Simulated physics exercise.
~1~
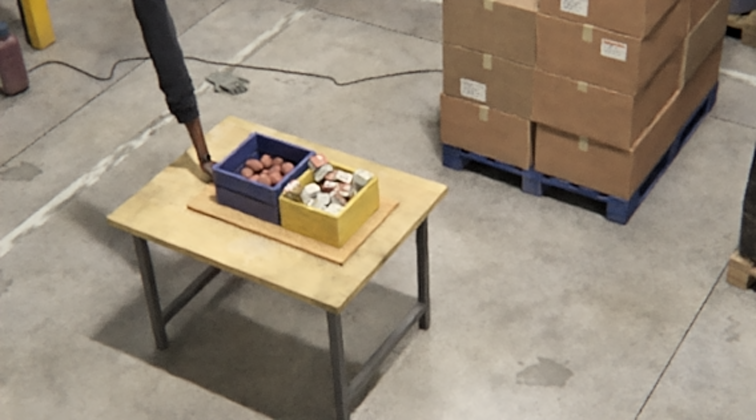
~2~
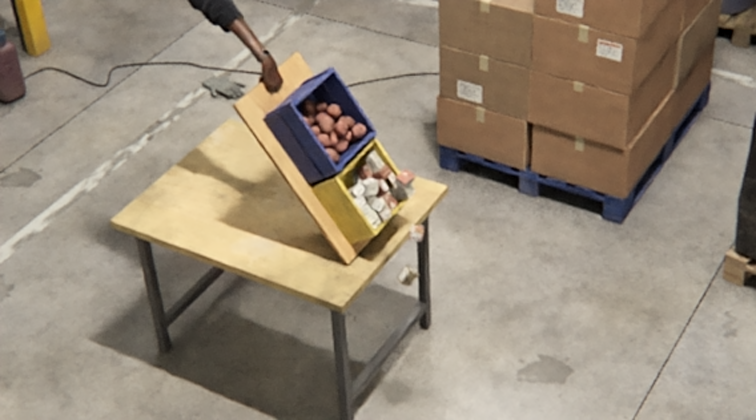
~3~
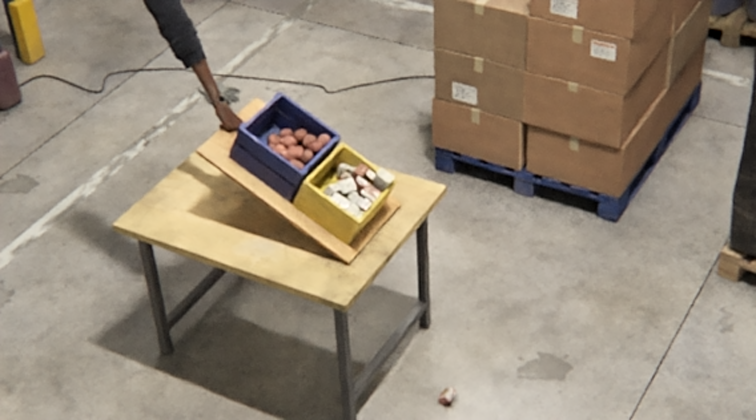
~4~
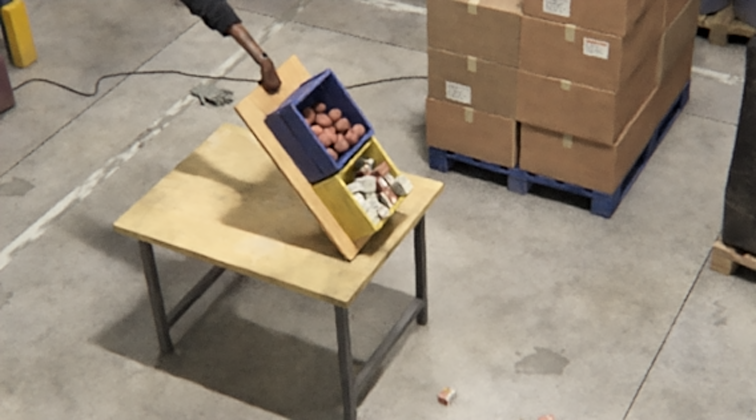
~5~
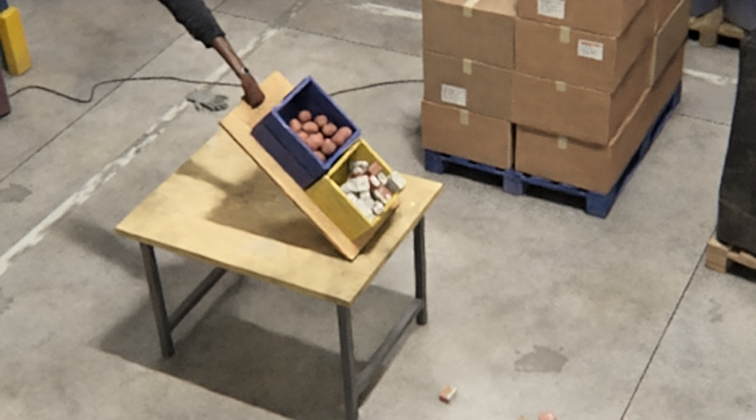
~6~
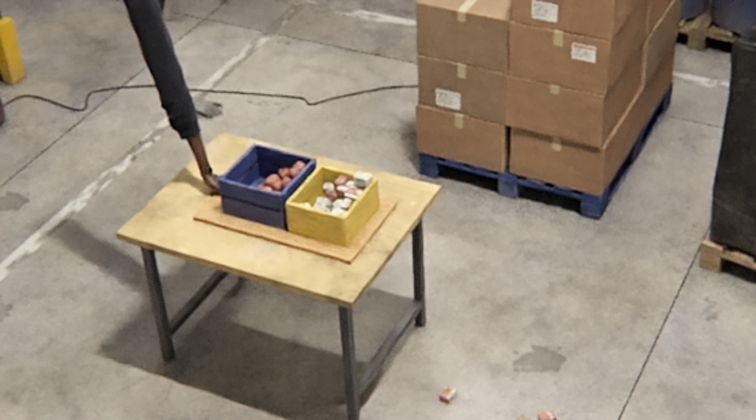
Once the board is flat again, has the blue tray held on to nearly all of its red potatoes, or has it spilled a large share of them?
The blue tray holds on to its potatoes through both steep tilts. The pieces seen on the floor are small cartons from the yellow tray.
